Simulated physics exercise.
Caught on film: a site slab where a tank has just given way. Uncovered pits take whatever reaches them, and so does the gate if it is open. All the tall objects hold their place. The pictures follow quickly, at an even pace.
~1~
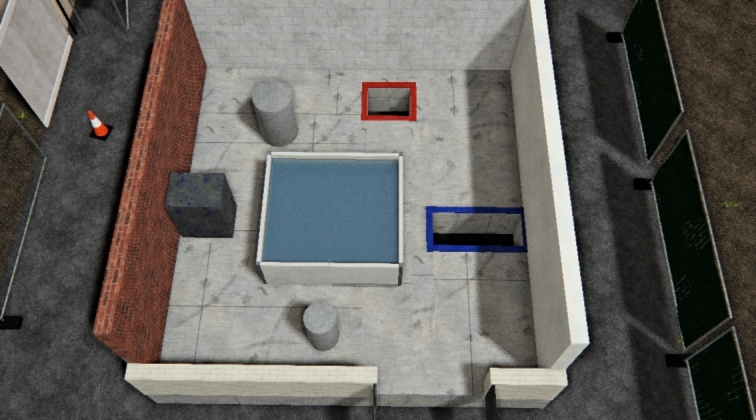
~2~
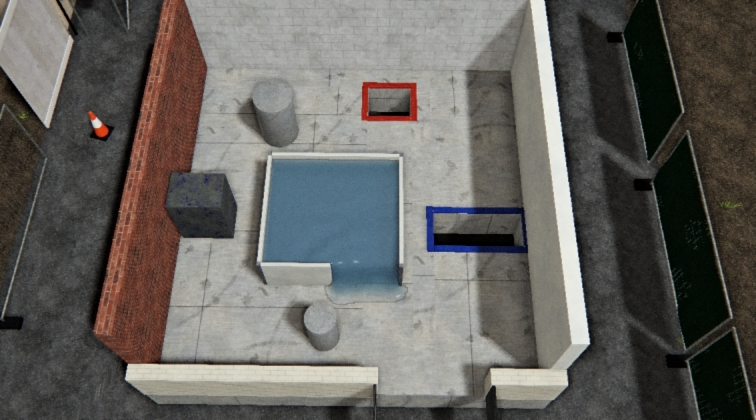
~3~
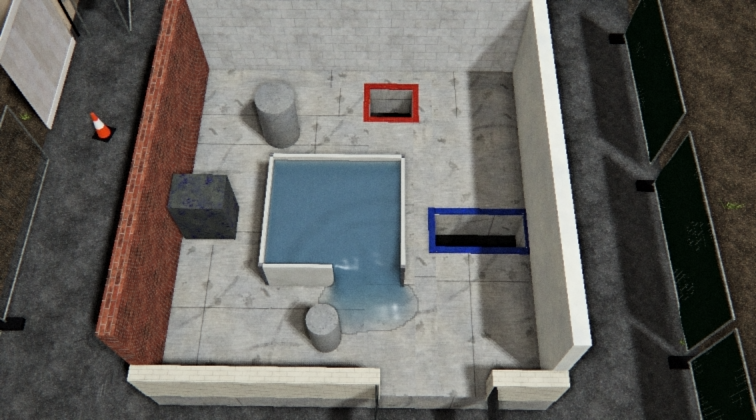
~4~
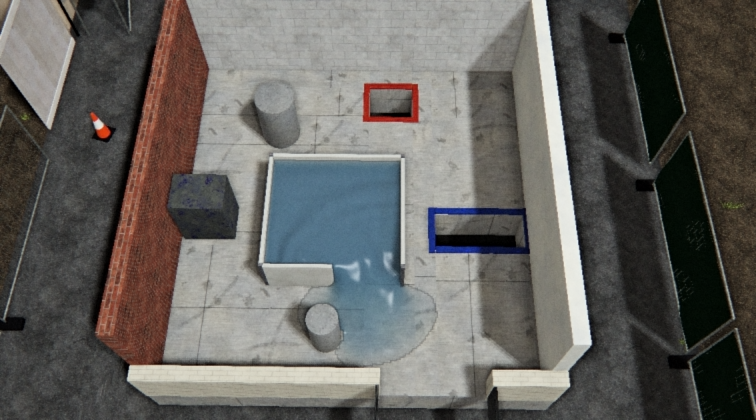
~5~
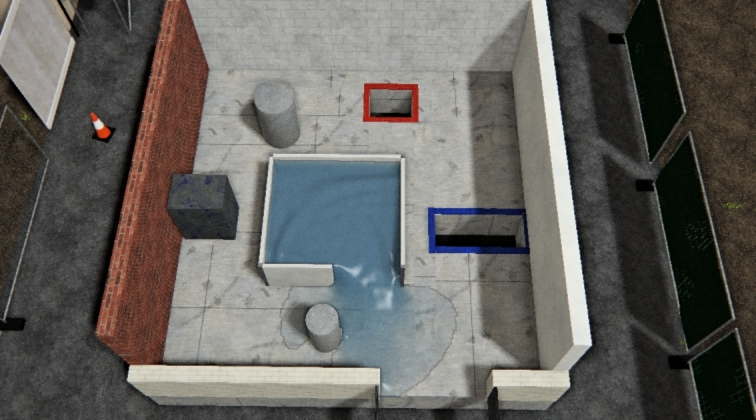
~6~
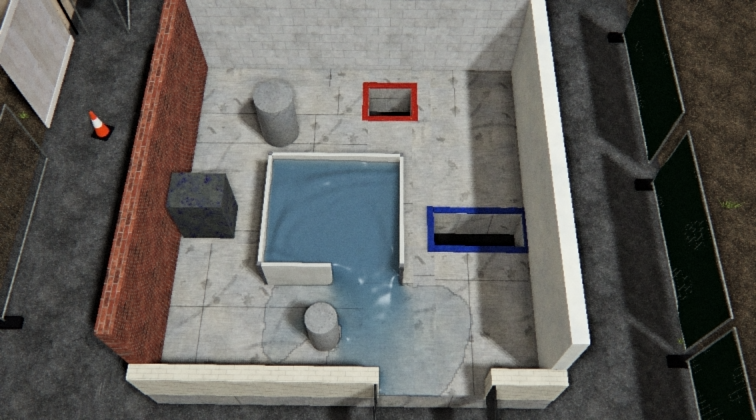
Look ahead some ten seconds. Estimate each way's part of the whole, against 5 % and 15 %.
In the end: The gate takes over 15 %; the red pit takes under 5 %; the blue pit takes under 5 %.
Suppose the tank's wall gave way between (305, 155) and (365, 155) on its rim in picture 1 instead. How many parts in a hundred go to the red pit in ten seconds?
Roughly, in per cent: Red 35.
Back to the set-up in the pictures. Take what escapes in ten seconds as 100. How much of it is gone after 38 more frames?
Roughly 80 per cent.
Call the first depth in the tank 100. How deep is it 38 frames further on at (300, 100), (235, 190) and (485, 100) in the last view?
In that order: 0, 2 and 0 per cent.
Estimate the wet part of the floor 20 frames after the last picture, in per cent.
Roughly 40 per cent.
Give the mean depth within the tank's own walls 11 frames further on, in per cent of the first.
About 56 per cent.
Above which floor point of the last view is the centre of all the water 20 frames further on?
Around (327, 268).
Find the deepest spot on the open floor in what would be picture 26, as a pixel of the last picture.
Roughly at (360, 379).
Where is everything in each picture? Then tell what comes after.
Still water in the water tank at (333, 209), in the first frame.
The front is at (330, 294), out from the gap at (365, 276), in the second frame.
The front is at a hidden place, out from the gap at (367, 278), in the third frame.
Water pours out at (367, 279) and has run to (347, 361), in the fourth frame.
The front is at a hidden place, out from the gap at (367, 279), in the fifth frame.
Water pours out at (366, 277) and has run to a hidden place, in the sixth frame.
A moment on, water covers 25 % of the floor; the gate 6 %, the red pit 0 %, the blue pit 0 %.
Next, water covers 30 % of the floor; the gate 16 %, the red pit 0 %, the blue pit 0 %.
Then, water covers 40 % of the floor; the gate 28 %, the red pit 0 %, the blue pit 0 %.
Later, water covers 50 % of the floor; the gate 41 %, the red pit 0 %, the blue pit 1 %.
In the end, water covers 65 % of the floor; the gate 52 %, the red pit 0 %, the blue pit 1 %.
